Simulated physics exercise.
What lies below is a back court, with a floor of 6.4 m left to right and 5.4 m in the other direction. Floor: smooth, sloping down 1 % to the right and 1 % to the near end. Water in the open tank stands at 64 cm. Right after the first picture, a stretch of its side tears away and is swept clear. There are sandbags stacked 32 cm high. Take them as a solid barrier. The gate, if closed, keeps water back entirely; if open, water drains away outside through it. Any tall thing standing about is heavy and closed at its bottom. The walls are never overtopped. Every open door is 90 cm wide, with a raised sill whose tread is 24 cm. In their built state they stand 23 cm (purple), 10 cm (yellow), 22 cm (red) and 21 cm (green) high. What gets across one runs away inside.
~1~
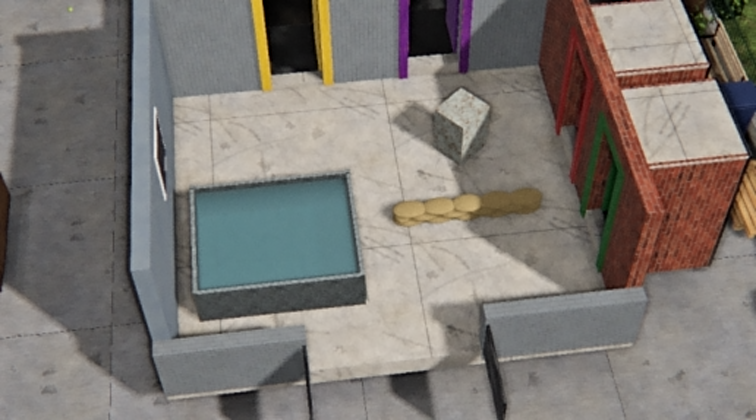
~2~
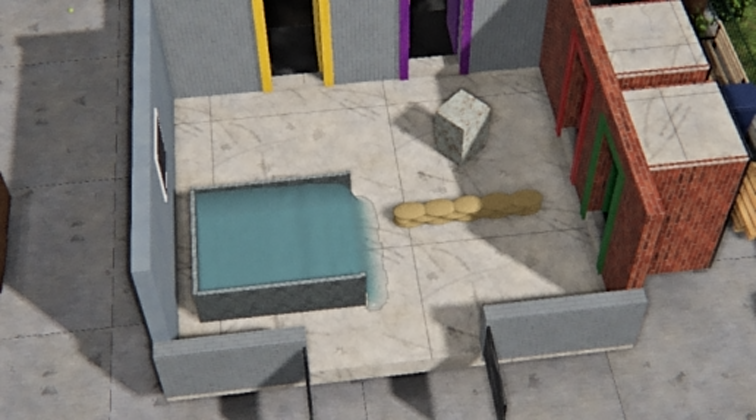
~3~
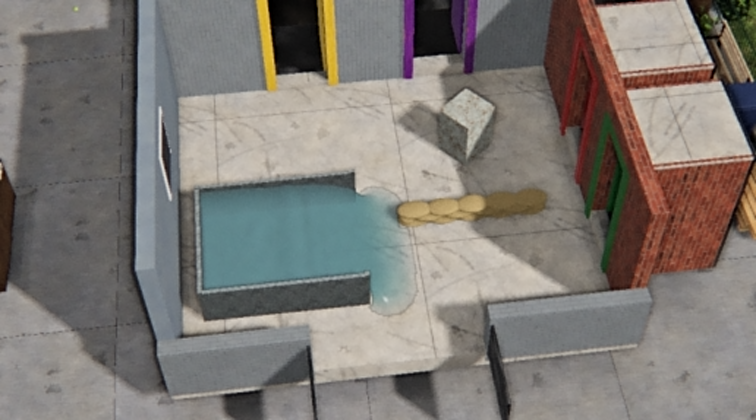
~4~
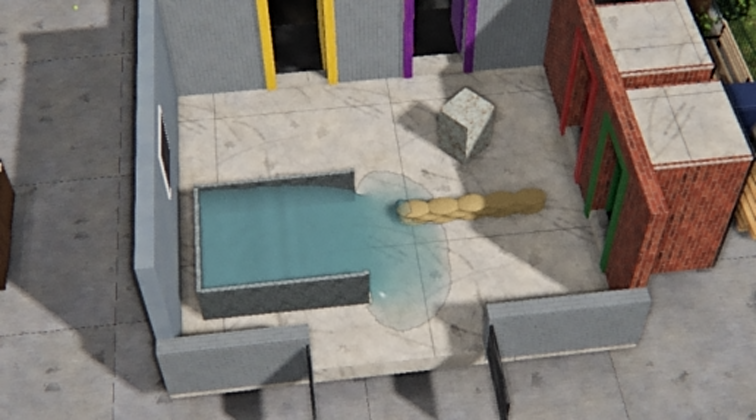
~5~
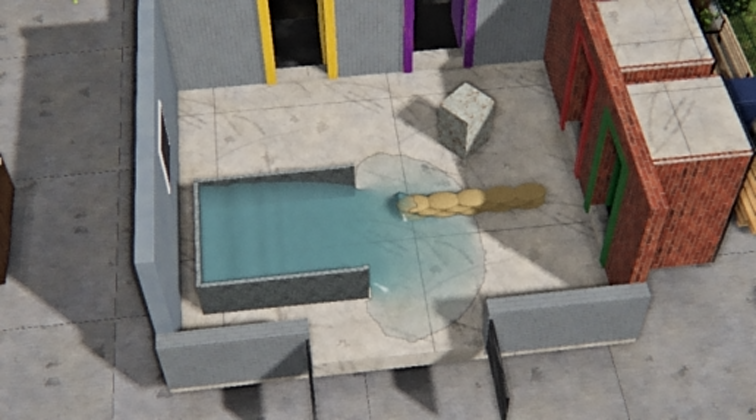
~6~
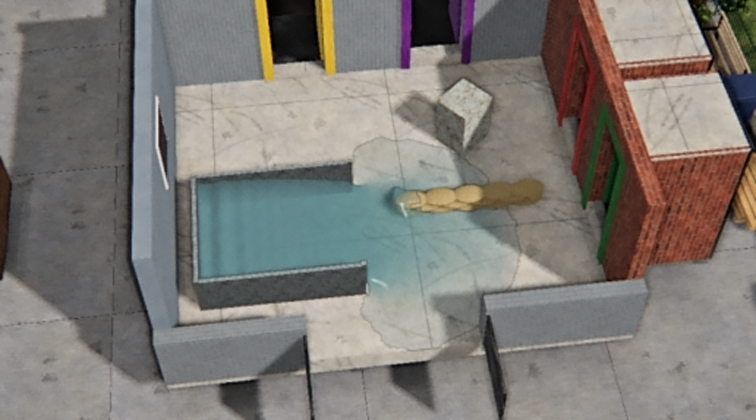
The clip shows a walled courtyard from above, where the right side of an open tank disappears and water pours out across the pale floor, spreading around the near end of a row of sandbags in a widening sheet.
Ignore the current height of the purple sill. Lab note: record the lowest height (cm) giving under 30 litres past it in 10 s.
Lowest height: 9.5 cm.
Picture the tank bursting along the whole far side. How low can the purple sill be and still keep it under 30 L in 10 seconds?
In that case you'd want it roughly 8.5 cm high.
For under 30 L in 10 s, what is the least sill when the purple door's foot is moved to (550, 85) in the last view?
Roughly 14.5 cm, give or take.
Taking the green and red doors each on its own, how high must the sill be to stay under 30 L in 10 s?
You'd want about 30 centimetres at green and about 12.0 centimetres at red.
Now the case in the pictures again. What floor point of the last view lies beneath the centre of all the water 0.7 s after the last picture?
The water is centred around (346, 242) in the last picture's pixels.
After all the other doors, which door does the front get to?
That would be the yellow door.
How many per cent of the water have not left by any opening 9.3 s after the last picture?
Roughly 70 percent of the water remains.
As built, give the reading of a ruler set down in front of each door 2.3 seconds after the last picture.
Depths in cm - purple: 13, yellow: 0, red: 15, green: 36.
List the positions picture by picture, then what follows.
Still water, 64 cm deep, in the open tank at (275, 233); the purple door at (435, 32) is dry, in the first picture.
The front is at (381, 300), 0.3 m from the gap at (354, 242); 0.5 m2 of floor is wet, 64 cm left at the back, in the second picture.
The front is at (412, 287), 0.7 m from the gap at (359, 242); 1.4 m2 of floor is wet, 64 cm left at the back, in the third picture.
Water pours out at (358, 243) and has run 1.3 m, to (446, 282); about 11 cm deep outside, 64 cm at the back, in the fourth picture.
The gap is at (358, 238), the front 1.8 m out at (479, 264); the back of the open tank holds 63 cm, in the fifth picture.
The gap is at (355, 234), the front 2.4 m out at (514, 253); the back of the open tank holds 56 cm; the purple door at (437, 22), 4.0 m from the gap, is still 2.0 m from the nearest water, in the sixth picture.
Then, 0.7 s after the last picture water covers 40 % of the floor, deepest (40 cm) near (387, 218); it has not reached the purple door.
Then, 2.3 s after the last picture water covers 55 % of the floor, deepest (36 cm) near (539, 322); 13 cm at the purple door, 0 litres in over its 23 cm sill.
Then, 9.3 s after the last picture water covers 85 % of the floor, deepest (12 cm) near (246, 186); 6 cm at the purple door, 0 litres in over its 23 cm sill.
At the purple door as built, the water peaked near 16 cm, 4.3 s after the last picture.
With a sill of 8.5 cm, 45 litres would have come in within the 10 s; with 12 cm, 13 litres. So under 30 litres takes about 9.5 cm.
